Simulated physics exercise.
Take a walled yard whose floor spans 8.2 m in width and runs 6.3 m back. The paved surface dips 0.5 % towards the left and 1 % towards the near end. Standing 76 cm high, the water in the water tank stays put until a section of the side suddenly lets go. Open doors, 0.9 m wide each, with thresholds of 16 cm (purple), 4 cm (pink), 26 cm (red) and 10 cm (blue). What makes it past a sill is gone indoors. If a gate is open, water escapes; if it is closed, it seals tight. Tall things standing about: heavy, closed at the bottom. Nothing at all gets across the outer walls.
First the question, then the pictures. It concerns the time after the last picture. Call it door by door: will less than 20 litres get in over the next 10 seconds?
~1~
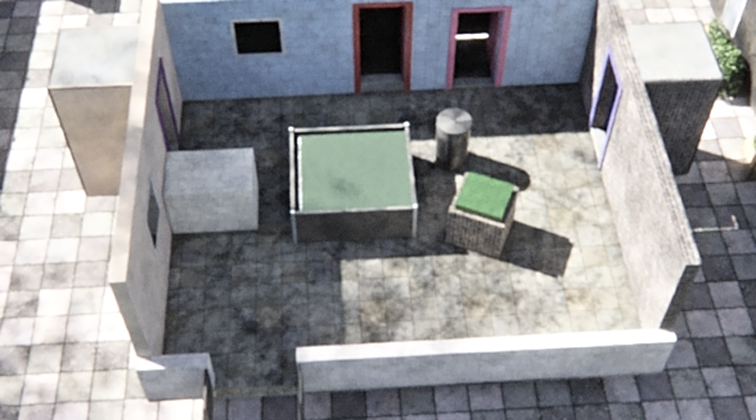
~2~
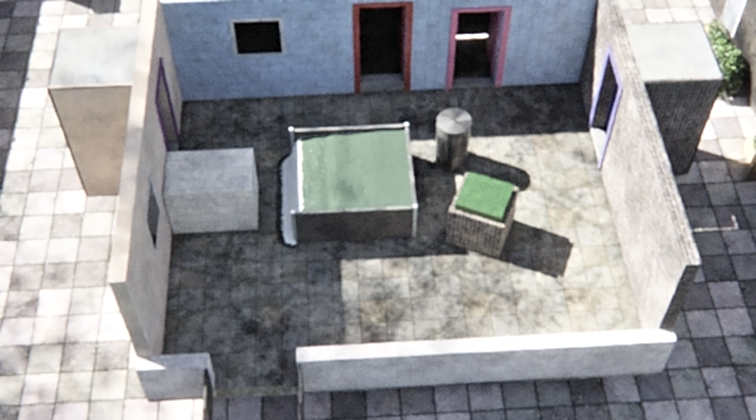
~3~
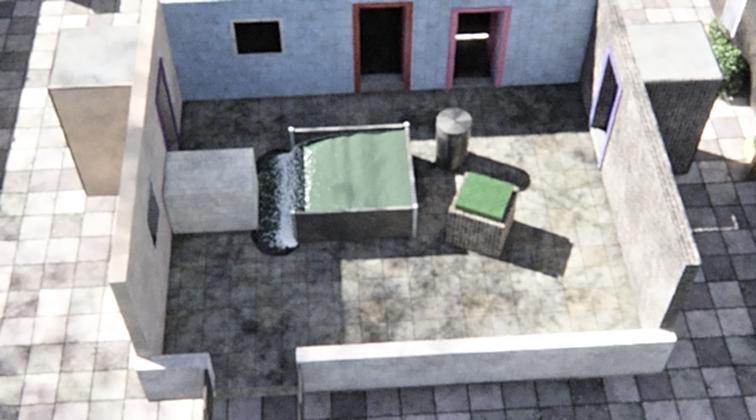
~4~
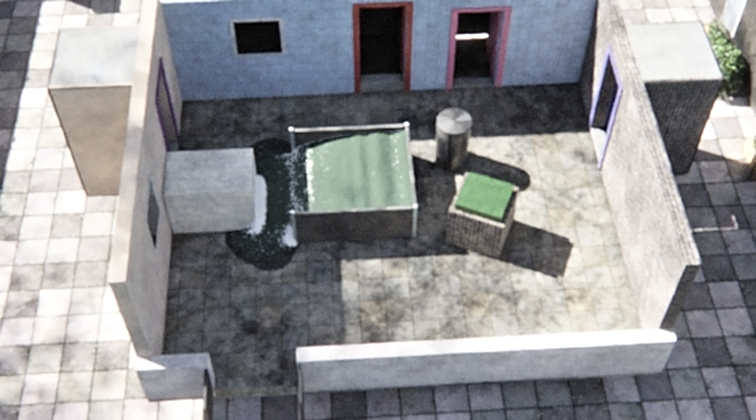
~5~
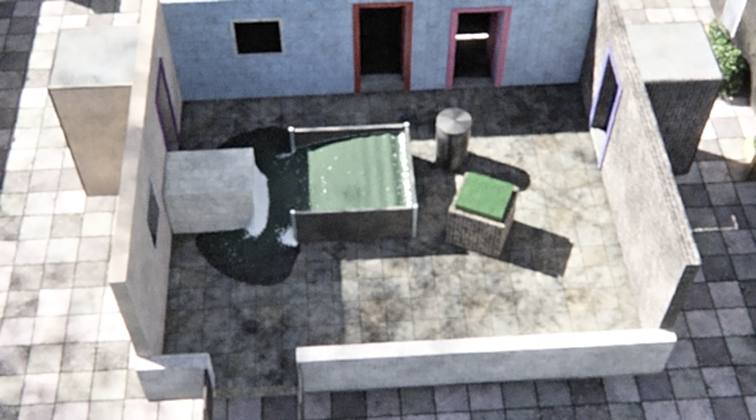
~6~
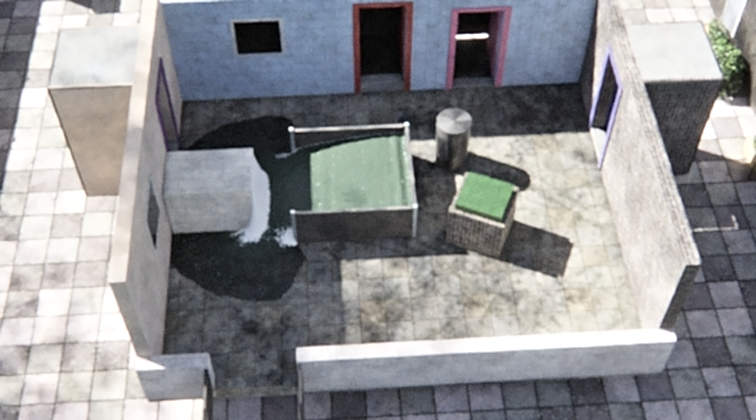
Purple door - no, 20 litres or more; pink door - yes, less; red door - yes, less; blue door - yes, less.
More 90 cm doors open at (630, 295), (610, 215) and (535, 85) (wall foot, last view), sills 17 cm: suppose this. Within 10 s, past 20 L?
Door 1: Lower; door 2: Lower; door 3: Lower.
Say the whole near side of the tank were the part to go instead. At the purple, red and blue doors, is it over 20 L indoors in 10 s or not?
Purple short, red short, blue short.
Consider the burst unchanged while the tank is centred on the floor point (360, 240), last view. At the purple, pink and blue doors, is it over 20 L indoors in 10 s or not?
At the purple door the limit is not exceeded, at the pink door not exceeded, at the blue door not exceeded.
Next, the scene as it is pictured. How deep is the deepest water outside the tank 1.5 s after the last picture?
Roughly 42 cm.
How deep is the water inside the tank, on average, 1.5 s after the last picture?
Roughly 27 centimetres.
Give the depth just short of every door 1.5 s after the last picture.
Depths: Purple door 26 cm, pink door 0 cm, red door 0 cm, blue door 0 cm.
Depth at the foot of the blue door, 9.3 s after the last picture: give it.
Roughly 5.5 centimetres.
Then, 0.7 s after the last picture water covers 25 % of the floor and is deepest (53 cm) near (261, 210); purple door 28 cm at the sill, 53 L in, pink door not reached, red door not reached, blue door not reached.
Then, 1.5 s after the last picture water covers 30 % of the floor and is deepest (42 cm) near (161, 379); purple door 26 cm at the sill, 109 L in, pink door not reached, red door not reached, blue door not reached.
Then, 2.8 s after the last picture water covers 35 % of the floor and is deepest (28 cm) near (186, 184); purple door 22 cm at the sill, 154 L in, pink door not reached, red door 3 cm at the sill, 0 L in, blue door not reached.
Then, 5.3 s after the last picture water covers 65 % of the floor and is deepest (17 cm) near (172, 238); purple door 11 cm at the sill, 173 L in, pink door 2 cm at the sill, 0 L in, red door 6 cm at the sill, 0 L in, blue door not reached.
Then, 9.3 s after the last picture water covers 90 % of the floor and is deepest (12 cm) near (261, 218); purple door 8 cm at the sill, 173 L in, pink door 3 cm at the sill, 0 L in, red door 3 cm at the sill, 0 L in, blue door 5 cm at the sill, 0 L in.
